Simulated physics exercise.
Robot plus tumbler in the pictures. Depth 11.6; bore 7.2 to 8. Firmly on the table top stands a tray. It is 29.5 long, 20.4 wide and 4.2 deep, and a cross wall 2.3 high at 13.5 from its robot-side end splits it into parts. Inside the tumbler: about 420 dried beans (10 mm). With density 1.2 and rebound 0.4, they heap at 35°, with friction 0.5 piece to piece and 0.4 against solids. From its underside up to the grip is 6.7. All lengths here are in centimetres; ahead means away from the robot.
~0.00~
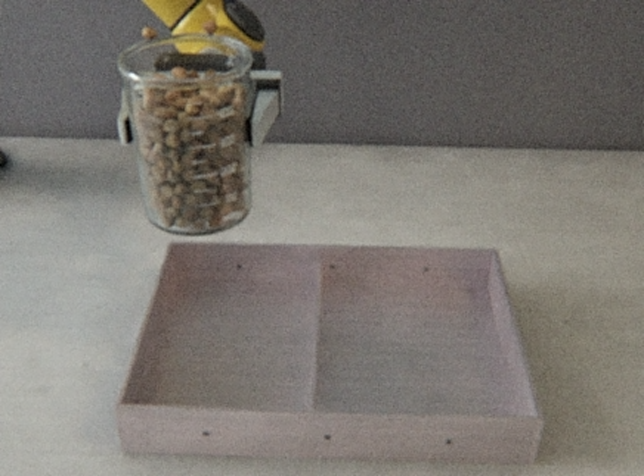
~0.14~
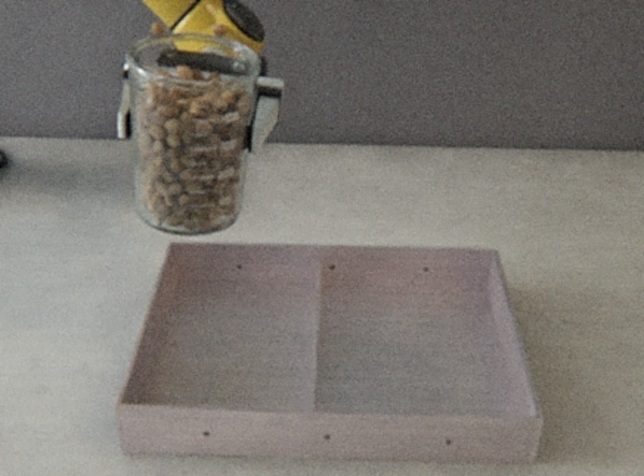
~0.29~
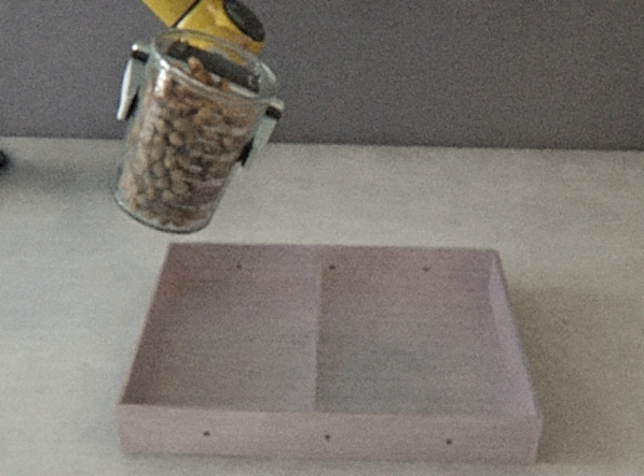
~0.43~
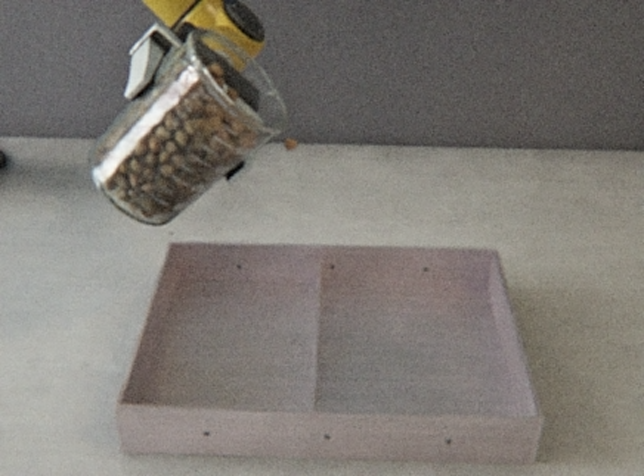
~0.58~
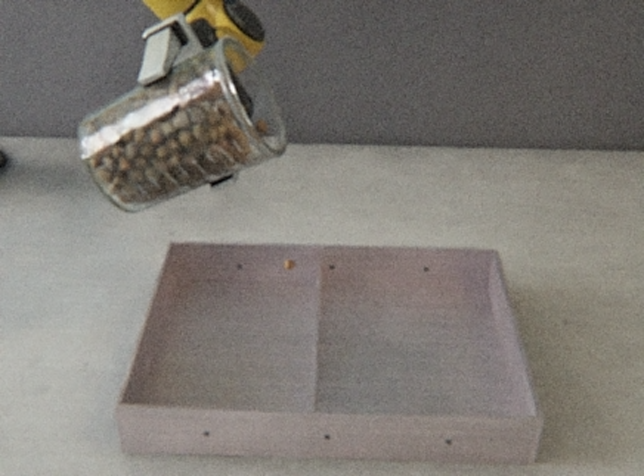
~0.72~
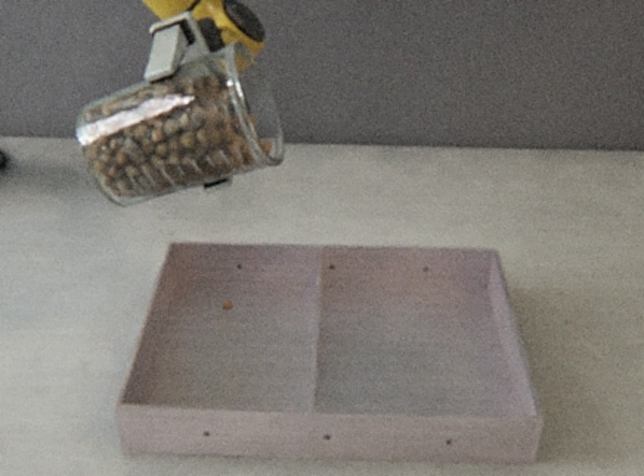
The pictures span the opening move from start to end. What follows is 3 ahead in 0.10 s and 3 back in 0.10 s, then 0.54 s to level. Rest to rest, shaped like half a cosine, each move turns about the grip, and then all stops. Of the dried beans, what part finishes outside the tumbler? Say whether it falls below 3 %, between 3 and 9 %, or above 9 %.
It falls above 9 %.
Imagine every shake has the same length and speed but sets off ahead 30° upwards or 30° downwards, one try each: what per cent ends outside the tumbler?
Result: Approx. 20 % and 5 %, one try each.
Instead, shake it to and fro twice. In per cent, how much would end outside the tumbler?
It would come to about 20 %.
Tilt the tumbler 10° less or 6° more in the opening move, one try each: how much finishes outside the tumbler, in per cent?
About 5 and 15 per cent.
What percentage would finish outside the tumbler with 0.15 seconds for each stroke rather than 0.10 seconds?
It would be some 5 %.
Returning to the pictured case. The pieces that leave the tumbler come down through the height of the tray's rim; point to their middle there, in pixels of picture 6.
Close to pixel (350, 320).
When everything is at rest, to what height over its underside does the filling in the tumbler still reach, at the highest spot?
I'd say close to 11.0 cm.
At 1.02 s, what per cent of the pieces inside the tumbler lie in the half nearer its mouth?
Some 40 percent is in that half.
After 1.02 s, tilted 64° forward, highest piece 23 above the table; 368 in the tumbler, 10 in the far-side part, 1 in the robot-side part, 37 in flight or on a rim.
After 1.31 s, tilted 12° forward, highest piece 26 above the table; 361 in the tumbler, 47 in the far-side part, 8 in the robot-side part.
After 1.66 s, level, highest piece 26 above the table; 361 in the tumbler, 47 in the far-side part, 8 in the robot-side part.
After 2.71 s, level, highest piece 26 above the table; 361 in the tumbler, 47 in the far-side part, 8 in the robot-side part.
In the end, 361 in the tumbler, 47 in the far-side part, 8 in the robot-side part. That is 13 % outside the tumbler.
